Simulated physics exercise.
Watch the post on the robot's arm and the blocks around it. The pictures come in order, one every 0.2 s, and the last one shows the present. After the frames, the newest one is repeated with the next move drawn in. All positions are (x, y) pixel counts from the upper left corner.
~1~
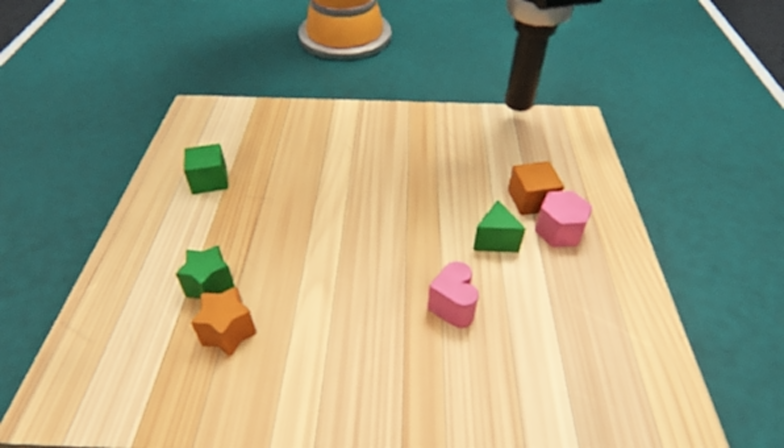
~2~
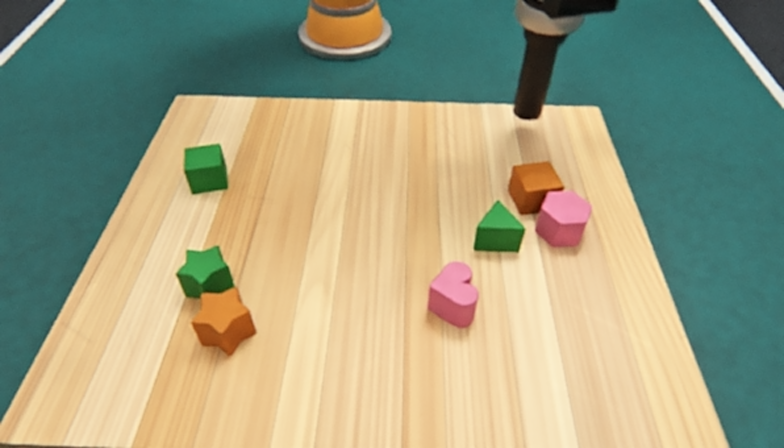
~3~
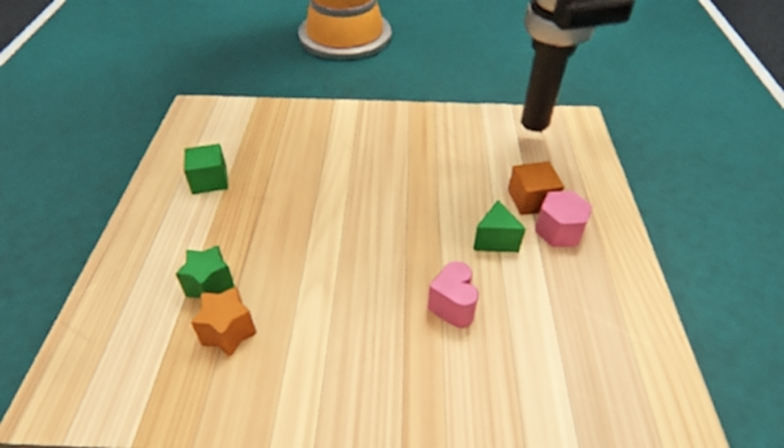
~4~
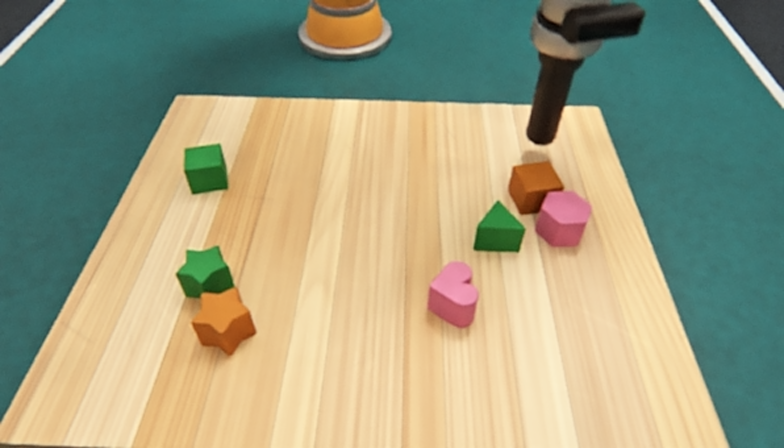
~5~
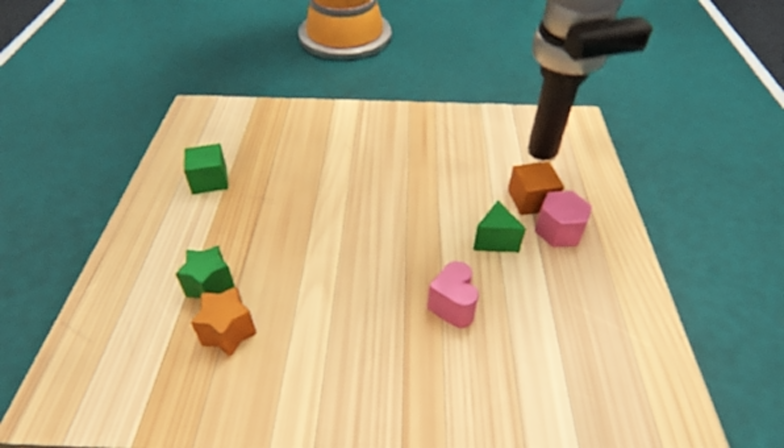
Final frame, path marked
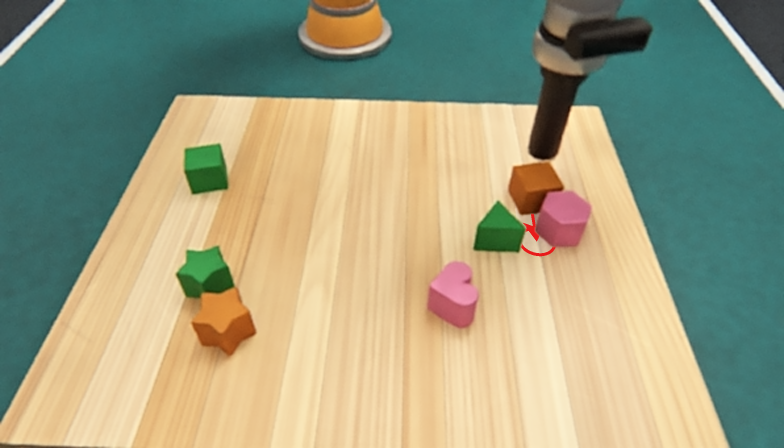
At the start, a dark post on a robot's arm hovers near the far right edge of a wooden board scattered with green, orange and pink blocks. The post moves gradually nearer, drifting slightly right, until its tip is just behind the orange square block, while all the blocks stay still.
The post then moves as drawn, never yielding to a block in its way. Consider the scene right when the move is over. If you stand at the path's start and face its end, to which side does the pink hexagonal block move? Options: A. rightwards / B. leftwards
The one that fits is B, leftwards.
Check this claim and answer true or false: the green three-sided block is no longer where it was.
Verdict: True.
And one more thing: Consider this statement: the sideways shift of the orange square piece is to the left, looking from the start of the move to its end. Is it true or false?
That statement is not accurate.
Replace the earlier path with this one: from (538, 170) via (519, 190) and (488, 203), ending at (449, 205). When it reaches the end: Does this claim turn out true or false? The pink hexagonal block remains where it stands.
The claim does not hold.
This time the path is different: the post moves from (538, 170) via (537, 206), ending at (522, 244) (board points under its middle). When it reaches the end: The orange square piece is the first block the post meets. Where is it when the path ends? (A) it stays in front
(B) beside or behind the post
Letter A.
Path on the board, from (538, 170) by way of (532, 203) to (537, 241).
What follows on the original path. One third of the way, post (537, 174); orange square piece (533, 192); pink hexagonal block (571, 222), turned 25° anticlockwise.
Two thirds of the way, post (537, 198); green three-sided block (485, 227); orange square piece (523, 213), turned 40° clockwise; pink hexagonal block (573, 228), turned 45° anticlockwise.
At the end, post (542, 224); green three-sided block (472, 233); orange square piece (514, 234), turned 75° clockwise; pink hexagonal block (583, 241), turned 65° anticlockwise.
